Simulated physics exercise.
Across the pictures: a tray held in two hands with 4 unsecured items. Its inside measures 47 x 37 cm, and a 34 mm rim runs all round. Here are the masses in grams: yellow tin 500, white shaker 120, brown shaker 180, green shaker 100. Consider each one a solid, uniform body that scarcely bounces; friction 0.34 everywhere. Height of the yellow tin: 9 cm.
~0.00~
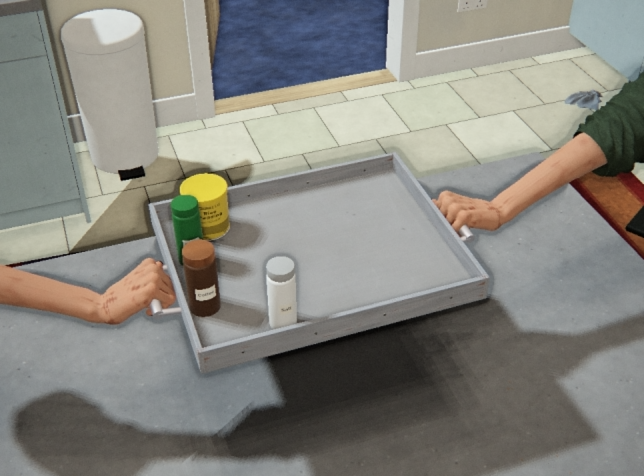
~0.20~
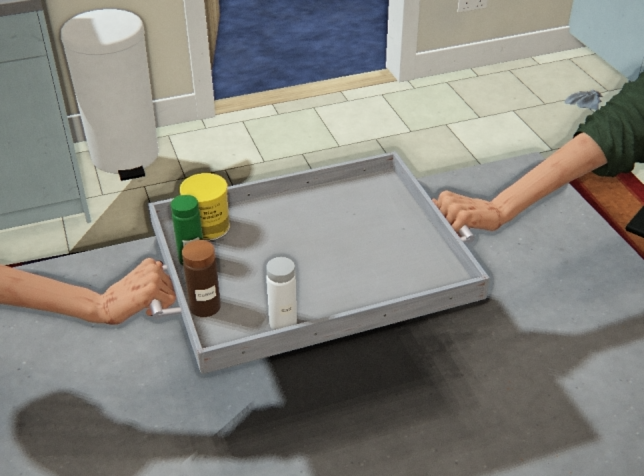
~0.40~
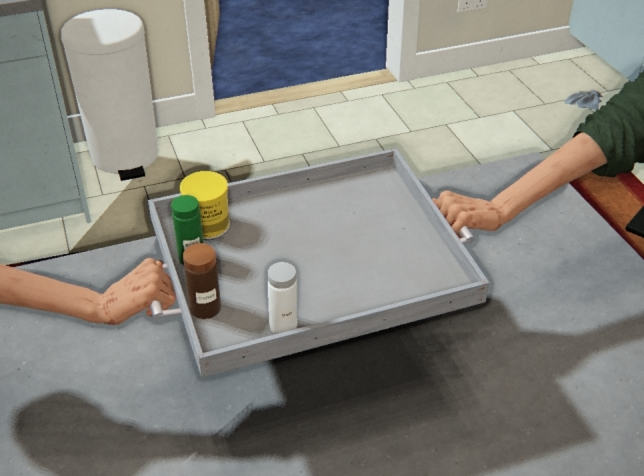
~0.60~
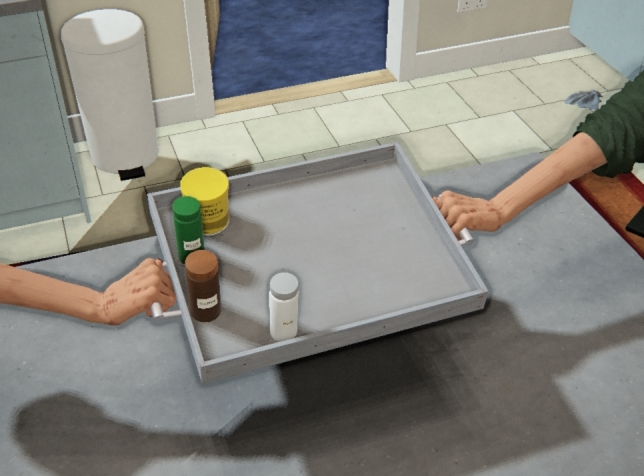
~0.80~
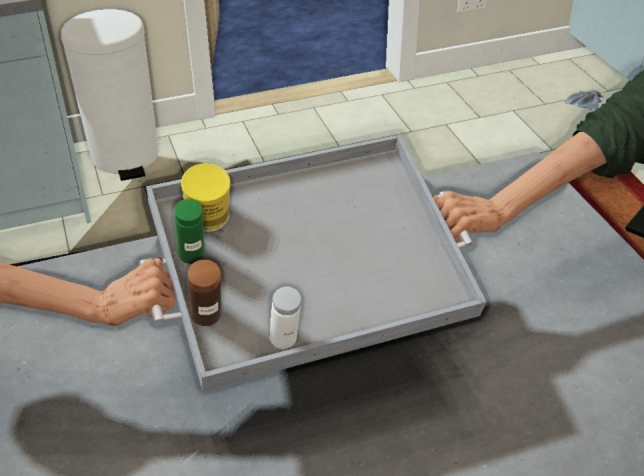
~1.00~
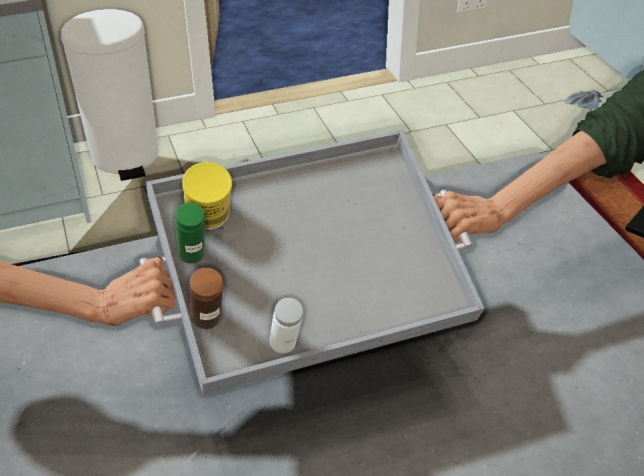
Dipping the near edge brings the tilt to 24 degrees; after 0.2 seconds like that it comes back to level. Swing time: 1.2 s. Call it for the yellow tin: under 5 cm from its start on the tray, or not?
Not under.
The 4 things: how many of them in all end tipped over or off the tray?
That makes 1.
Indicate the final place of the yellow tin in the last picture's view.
Around pixel (266, 306).
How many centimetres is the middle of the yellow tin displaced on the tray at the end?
Start to finish, roughly 28 cm.
Around 1.50 s, tilt 24°, near edge down; white shaker now off the tray; yellow tin shifted 12 cm near (226, 257); brown shaker tipped 7° against what carries it.
Around 1.70 s, tilt 23°, near edge down; yellow tin shifted 22 cm near (248, 307); green shaker tipped 5° against what carries it; brown shaker tipped 6° against what carries it.
Finally (3.2 s), off the tray, white shaker; not toppled but over 5 cm from the start, yellow tin, brown shaker and green shaker. In the last view, yellow tin near (266, 306).
